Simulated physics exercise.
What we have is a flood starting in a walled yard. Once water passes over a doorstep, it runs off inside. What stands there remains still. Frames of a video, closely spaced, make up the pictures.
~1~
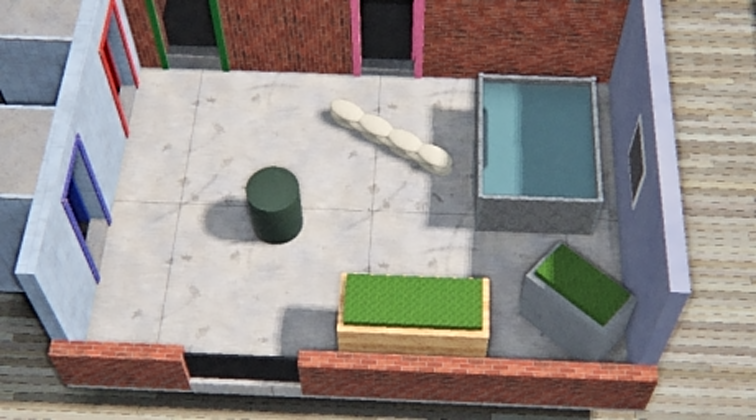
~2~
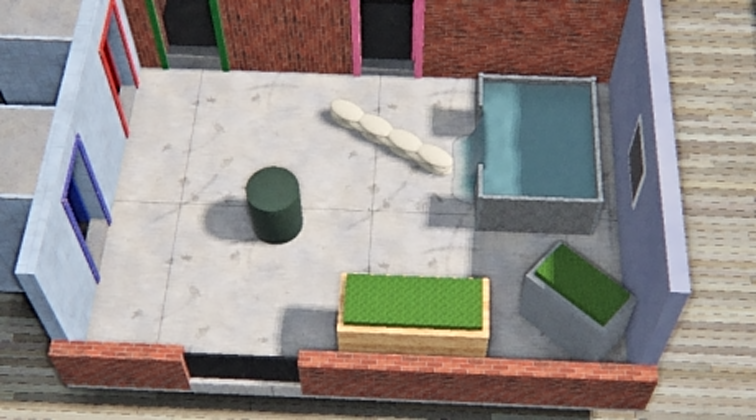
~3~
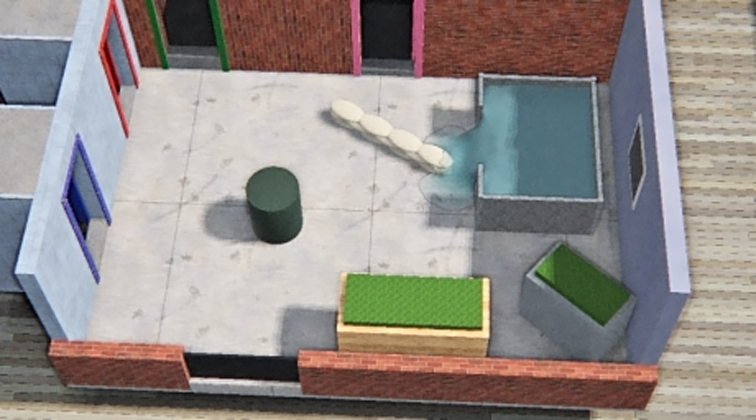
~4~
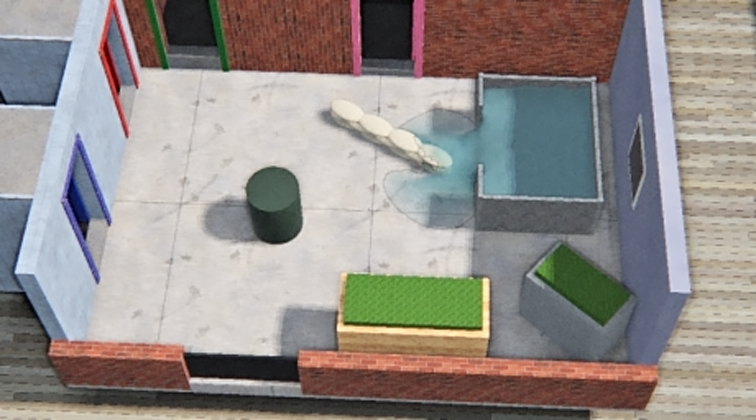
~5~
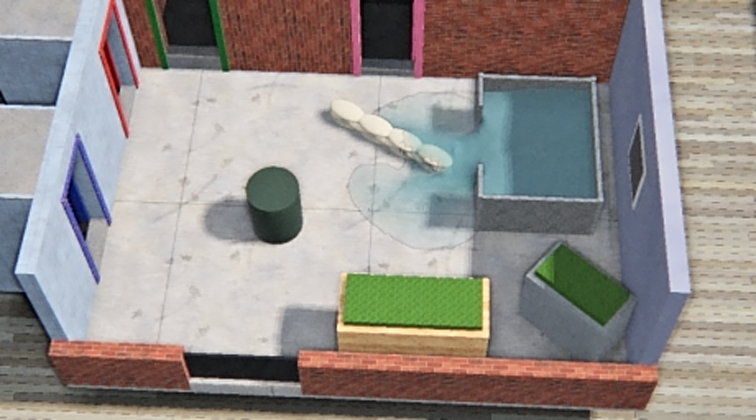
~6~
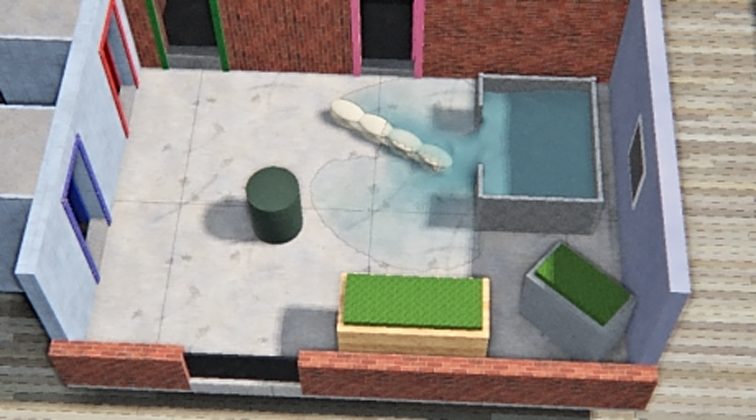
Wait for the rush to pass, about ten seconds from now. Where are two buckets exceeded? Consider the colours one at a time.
One by one: Blue door: Two buckets at most. Red door: Above two buckets. Pink door: Above two buckets. Green door: Two buckets at most.
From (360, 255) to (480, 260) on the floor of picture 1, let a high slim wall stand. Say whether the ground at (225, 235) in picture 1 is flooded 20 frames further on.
Answer: That point is left unsoaked.
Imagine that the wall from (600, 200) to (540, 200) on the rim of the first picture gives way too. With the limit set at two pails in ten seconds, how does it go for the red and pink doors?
I think the red door crosses the limit and the pink door remains below the limit.
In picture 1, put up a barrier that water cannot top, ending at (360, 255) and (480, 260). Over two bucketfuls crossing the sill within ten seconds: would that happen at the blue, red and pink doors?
Here's how it goes: The blue one remains below, the red one ends up swamped, the pink one ends up swamped.
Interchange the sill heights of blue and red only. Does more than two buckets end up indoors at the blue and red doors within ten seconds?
Then: The blue one is over; the red one keeps below it.
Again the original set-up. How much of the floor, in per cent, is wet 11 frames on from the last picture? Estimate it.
I'd estimate some 65 per cent.
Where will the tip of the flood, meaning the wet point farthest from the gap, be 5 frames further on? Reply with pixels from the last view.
Near (205, 71).
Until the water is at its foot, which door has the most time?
I'd go with the blue-painted one.
A moment on, water covers 35 % of the floor; the blue door not reached, the red door not reached, the pink door over two buckets in, the green door not reached.
Next, water covers 65 % of the floor; the blue door not reached, the red door wet at the sill, nothing in, the pink door far over two buckets in, the green door wet at the sill, nothing in.
Then, water covers 75 % of the floor; the blue door wet at the sill, nothing in, the red door over two buckets in, the pink door far over two buckets in, the green door wet at the sill, nothing in.
Later, water covers 90 % of the floor; the blue door wet at the sill, nothing in, the red door far over two buckets in, the pink door far over two buckets in, the green door wet at the sill, nothing in.
In the end, water covers 95 % of the floor; the blue door wet at the sill, nothing in, the red door far over two buckets in, the pink door far over two buckets in, the green door wet at the sill, nothing in.
